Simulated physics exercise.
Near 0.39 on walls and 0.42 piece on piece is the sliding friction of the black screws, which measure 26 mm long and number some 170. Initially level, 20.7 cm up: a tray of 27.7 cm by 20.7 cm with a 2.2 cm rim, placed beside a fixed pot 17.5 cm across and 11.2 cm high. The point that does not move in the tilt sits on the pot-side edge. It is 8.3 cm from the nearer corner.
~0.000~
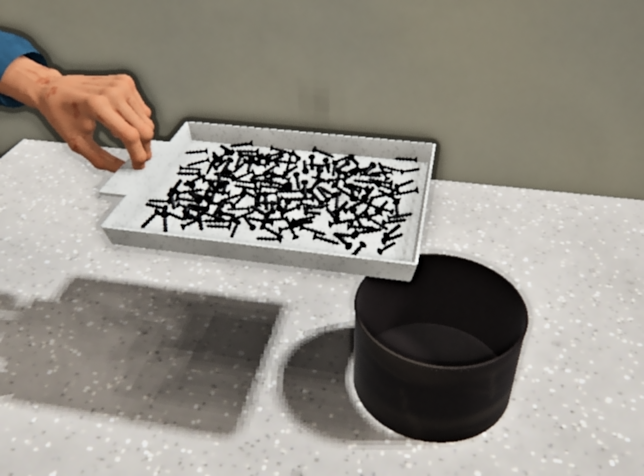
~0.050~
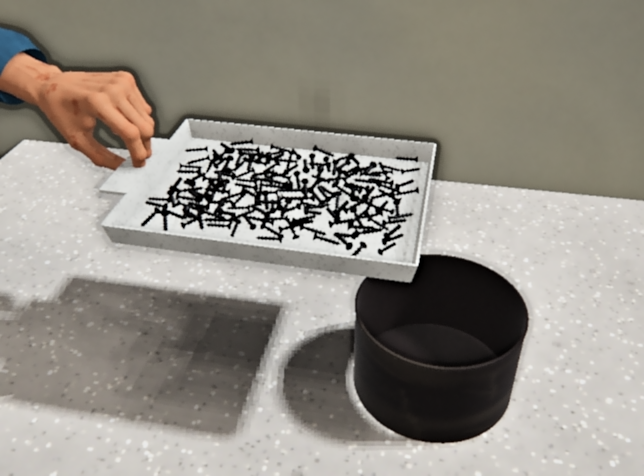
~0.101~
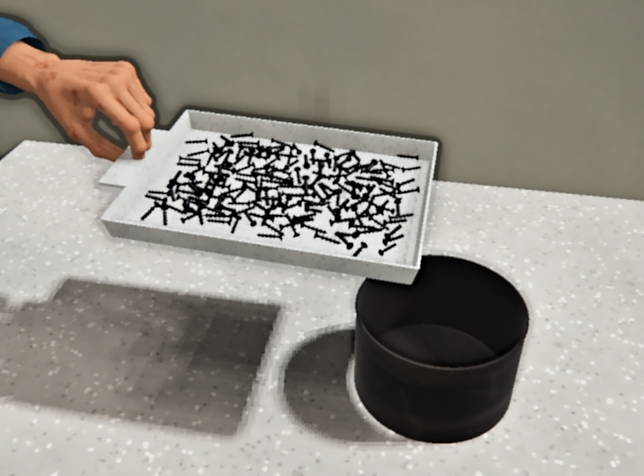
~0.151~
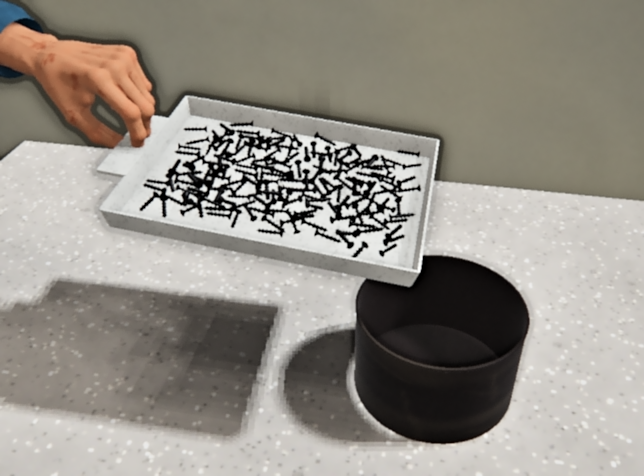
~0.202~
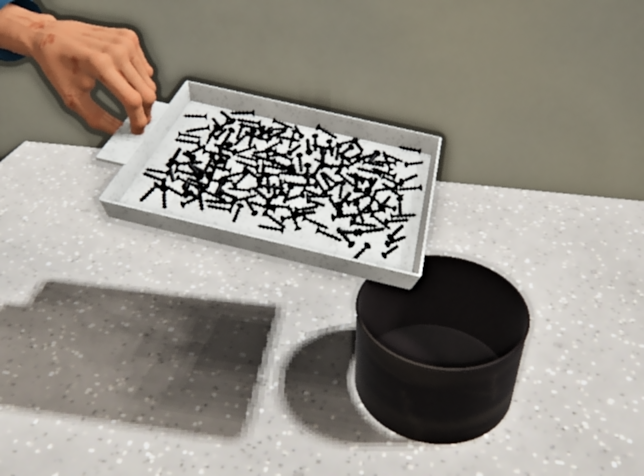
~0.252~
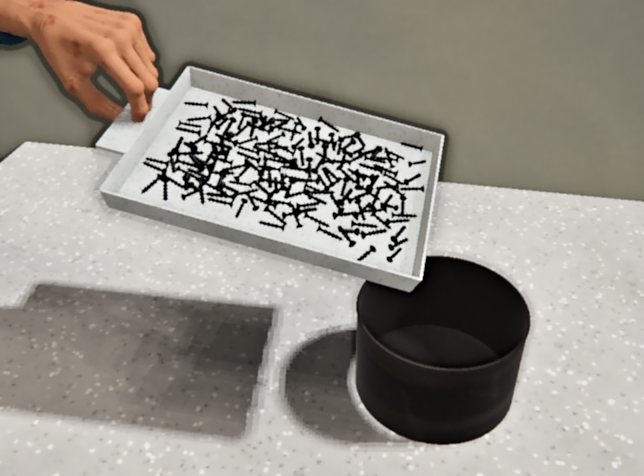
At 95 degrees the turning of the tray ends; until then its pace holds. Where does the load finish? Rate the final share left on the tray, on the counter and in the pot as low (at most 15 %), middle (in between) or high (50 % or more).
Left on the tray - low; counter - middle; pot - high.
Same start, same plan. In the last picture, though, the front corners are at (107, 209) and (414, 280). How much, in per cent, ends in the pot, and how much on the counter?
In the pot: 35 per cent; on the counter: 65 per cent.
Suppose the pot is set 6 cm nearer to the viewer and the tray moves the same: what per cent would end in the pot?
Expect something close to 100 per cent.
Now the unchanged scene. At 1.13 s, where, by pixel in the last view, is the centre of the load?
I reckon close to (409, 264).
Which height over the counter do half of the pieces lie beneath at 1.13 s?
Roughly 20 centimetres, more or less.
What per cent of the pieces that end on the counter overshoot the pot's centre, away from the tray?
I'd put it close to 40 per cent.
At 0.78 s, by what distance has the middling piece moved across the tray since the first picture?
It has moved some 11 cm from its start.
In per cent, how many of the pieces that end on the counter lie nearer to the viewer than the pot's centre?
Near 100 in a hundred.
Then, at 0.78 s, tilt 53 degrees; the tray holds 100 %, the pot 0 %.
After 1.13 s, tilt 78 degrees; the tray holds 75 %, the pot 10 %.
Then, at 1.57 s, tilt 95 degrees; the tray holds 0 %, the pot 60 %.
At rest (2.6 s), tray 0 %, counter 40 %, pot 60 %.
